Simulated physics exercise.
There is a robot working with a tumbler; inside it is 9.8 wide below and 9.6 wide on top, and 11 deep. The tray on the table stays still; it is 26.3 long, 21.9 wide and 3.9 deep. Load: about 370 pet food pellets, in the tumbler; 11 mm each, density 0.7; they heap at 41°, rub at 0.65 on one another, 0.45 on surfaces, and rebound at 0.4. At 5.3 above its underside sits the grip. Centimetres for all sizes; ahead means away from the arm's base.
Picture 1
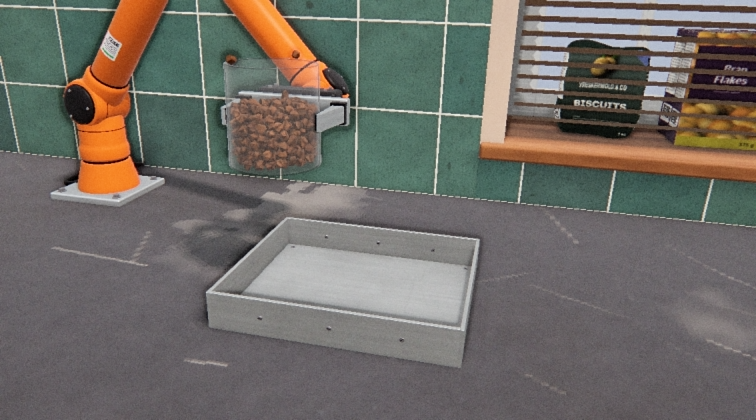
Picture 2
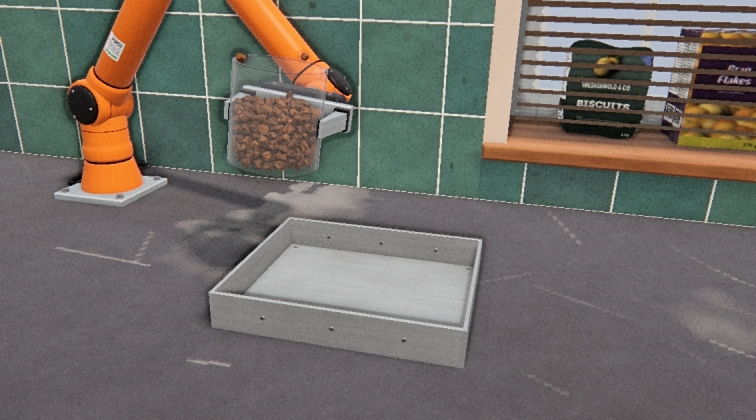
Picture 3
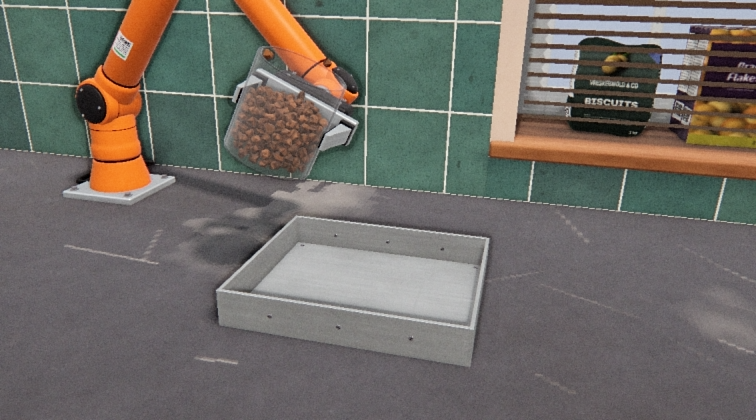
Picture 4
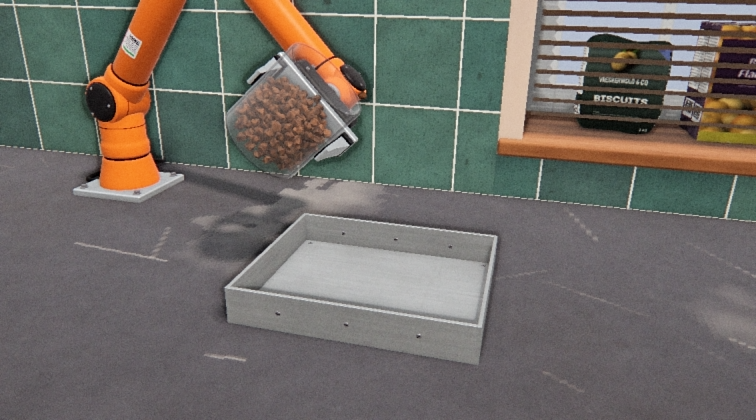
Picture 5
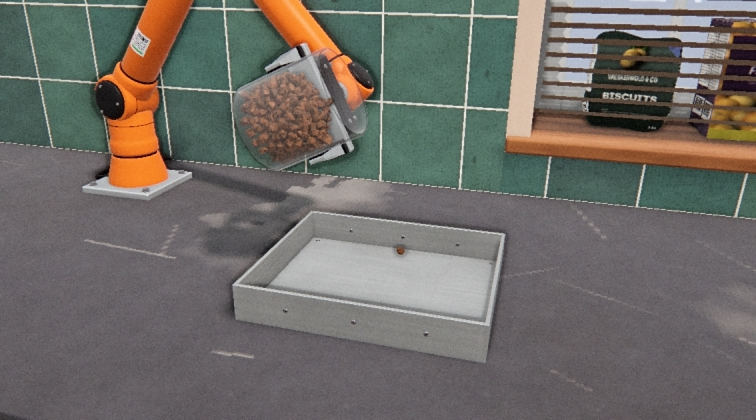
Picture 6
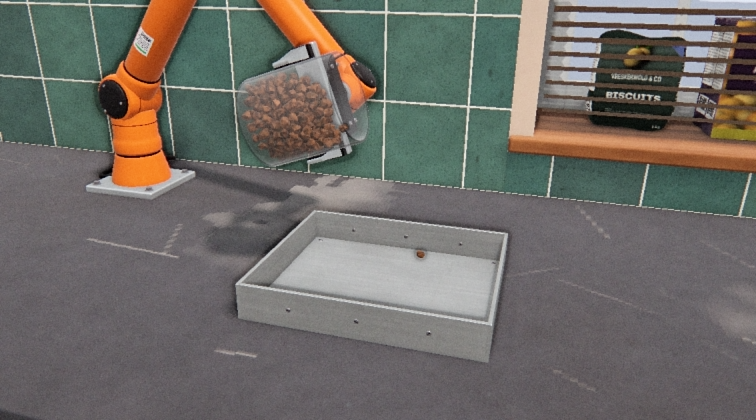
In this clip, an orange robot arm tilts a clear tumbler of brown pellets steadily forward above a gray counter, and a single pellet drops into the shallow gray tray and shifts slightly across its bottom.
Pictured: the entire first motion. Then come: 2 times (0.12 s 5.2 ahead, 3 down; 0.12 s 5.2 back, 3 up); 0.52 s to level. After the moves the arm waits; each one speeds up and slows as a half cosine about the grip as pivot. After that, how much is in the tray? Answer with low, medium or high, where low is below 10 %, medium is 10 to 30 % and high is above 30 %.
Medium.
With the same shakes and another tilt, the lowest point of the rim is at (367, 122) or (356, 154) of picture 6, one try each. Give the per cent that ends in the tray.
Roughly 5 per cent, then roughly 45 per cent.
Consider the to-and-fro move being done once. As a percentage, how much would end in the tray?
In that case it would be roughly 10 per cent.
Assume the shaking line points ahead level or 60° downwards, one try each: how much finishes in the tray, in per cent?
Near 40 and 5 percent respectively.
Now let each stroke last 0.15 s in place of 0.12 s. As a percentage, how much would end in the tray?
In that case around 10 per cent.
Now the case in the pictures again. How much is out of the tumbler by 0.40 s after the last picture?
About 10 per cent so far.
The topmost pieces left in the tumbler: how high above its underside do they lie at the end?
It reaches close to 9.5 cm in the end.
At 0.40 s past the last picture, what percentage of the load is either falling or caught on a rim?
Some 1 percent.
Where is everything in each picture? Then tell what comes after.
In the first picture, the tumbler middle at (274, 116), level; upper third of the load around (274, 112), from x 230 to 315, top at y 55; 373 in the tumbler.
In the second picture, the tumbler middle at (277, 116), tilted 7° forward; upper third of the load around (273, 113), from x 235 to 315, top at y 55.
In the third picture, the tumbler middle at (284, 115), tilted 25° forward; upper third of the load around (274, 110), from x 235 to 325, top at y 55.
In the fourth picture, the tumbler middle at (293, 113), tilted 46° forward; upper third of the load around (277, 103), from x 240 to 360, top at y 80; 372 in the tumbler, 1 in flight or on a rim.
In the fifth picture, the tumbler middle at (301, 111), tilted 64° forward; upper third of the load around (284, 95), from x 245 to 400, top at y 75; 372 in the tumbler, 1 in the tray.
In the sixth picture, the tumbler middle at (304, 111), tilted 71° forward; upper third of the load around (285, 94), from x 245 to 420, top at y 75; 372 in the tumbler, 1 in the tray.
Then, 0.40 s on, tilted 71° forward, highest piece 21 above the table; 334 in the tumbler, 30 in the tray, 4 on the table or floor, 5 in flight or on a rim.
Then, 0.80 s on, tilted 23° forward, highest piece 25 above the table; 305 in the tumbler, 63 in the tray, 5 on the table or floor.
Then, 1.20 s on, level, highest piece 25 above the table; 305 in the tumbler, 63 in the tray, 5 on the table or floor.
Then, 2.25 s on, level, highest piece 25 above the table; 305 in the tumbler, 63 in the tray, 5 on the table or floor.
In the end, 305 in the tumbler, 63 in the tray, 5 on the table or floor. That is 17 % in the tray.
